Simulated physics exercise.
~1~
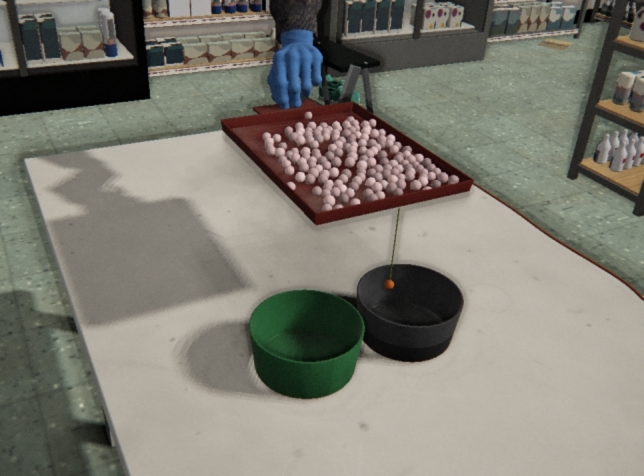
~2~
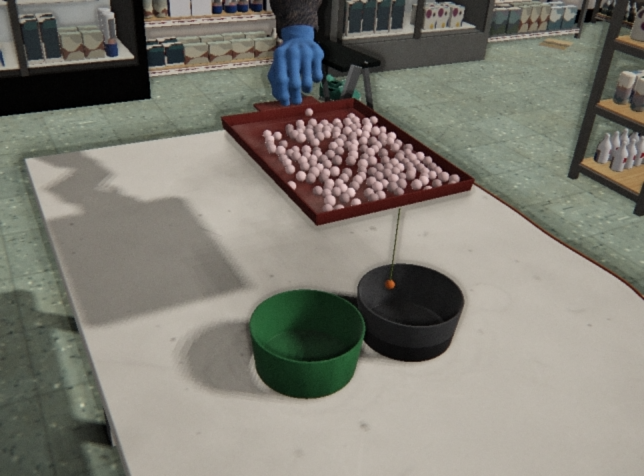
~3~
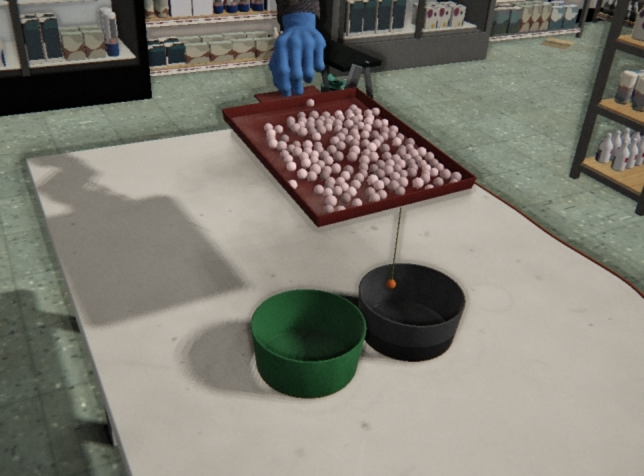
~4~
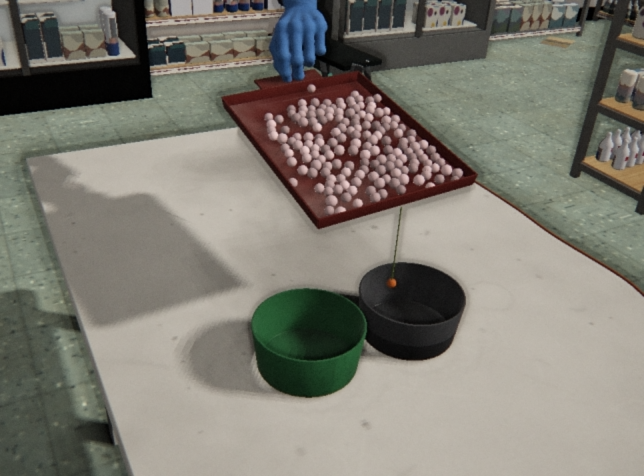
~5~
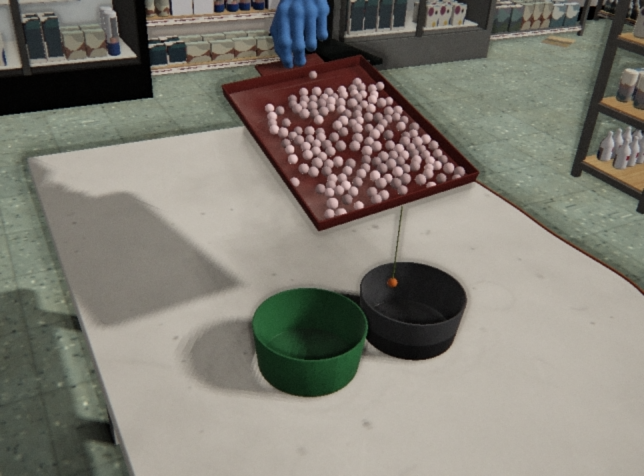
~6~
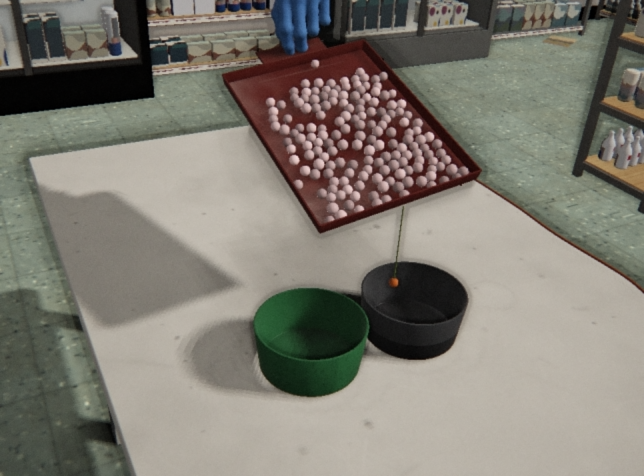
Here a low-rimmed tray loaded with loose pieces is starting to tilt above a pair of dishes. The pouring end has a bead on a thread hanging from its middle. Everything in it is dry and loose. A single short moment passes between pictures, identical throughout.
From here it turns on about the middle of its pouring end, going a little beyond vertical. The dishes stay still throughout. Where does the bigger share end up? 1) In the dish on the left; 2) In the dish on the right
Option 1: In the dish on the left.
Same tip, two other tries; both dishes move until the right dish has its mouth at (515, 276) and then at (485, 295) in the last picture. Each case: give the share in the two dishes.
The first comes to 10 percent and the second to 50 percent.
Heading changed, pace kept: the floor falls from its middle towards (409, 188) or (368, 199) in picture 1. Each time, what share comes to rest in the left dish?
First case: 0 %; second case: 40 %.
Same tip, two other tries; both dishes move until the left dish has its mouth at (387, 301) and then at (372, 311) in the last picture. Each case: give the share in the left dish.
Around 30 % followed by around 60 %.
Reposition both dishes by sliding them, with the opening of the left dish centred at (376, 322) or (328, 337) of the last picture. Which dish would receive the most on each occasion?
Results - the dish on the left side first, the dish on the left side second.
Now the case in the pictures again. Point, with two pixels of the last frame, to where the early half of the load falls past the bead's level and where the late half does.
I'd place the first part at (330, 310) and the rest at (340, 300).
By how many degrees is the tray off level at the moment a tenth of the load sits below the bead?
Angle: Approx. 70 degrees.
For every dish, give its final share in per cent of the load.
In the left dish 80 per cent comes to rest, in the right dish 0 per cent.
Just after the last frame, tray tipped steeply; almost all on the tray; just a few in the left dish; about a tenth in the air.
A moment on, tray tipped past a quarter turn; roughly a quarter on the tray; roughly half in the left dish; about a tenth outside both; roughly a quarter in the air.
Further on, tray tipped past a quarter turn; the larger part in the left dish; just a few in the right dish; roughly a quarter outside both.
When it is over, tray tipped past a quarter turn; the larger part in the left dish; just a few in the right dish; roughly a quarter outside both.
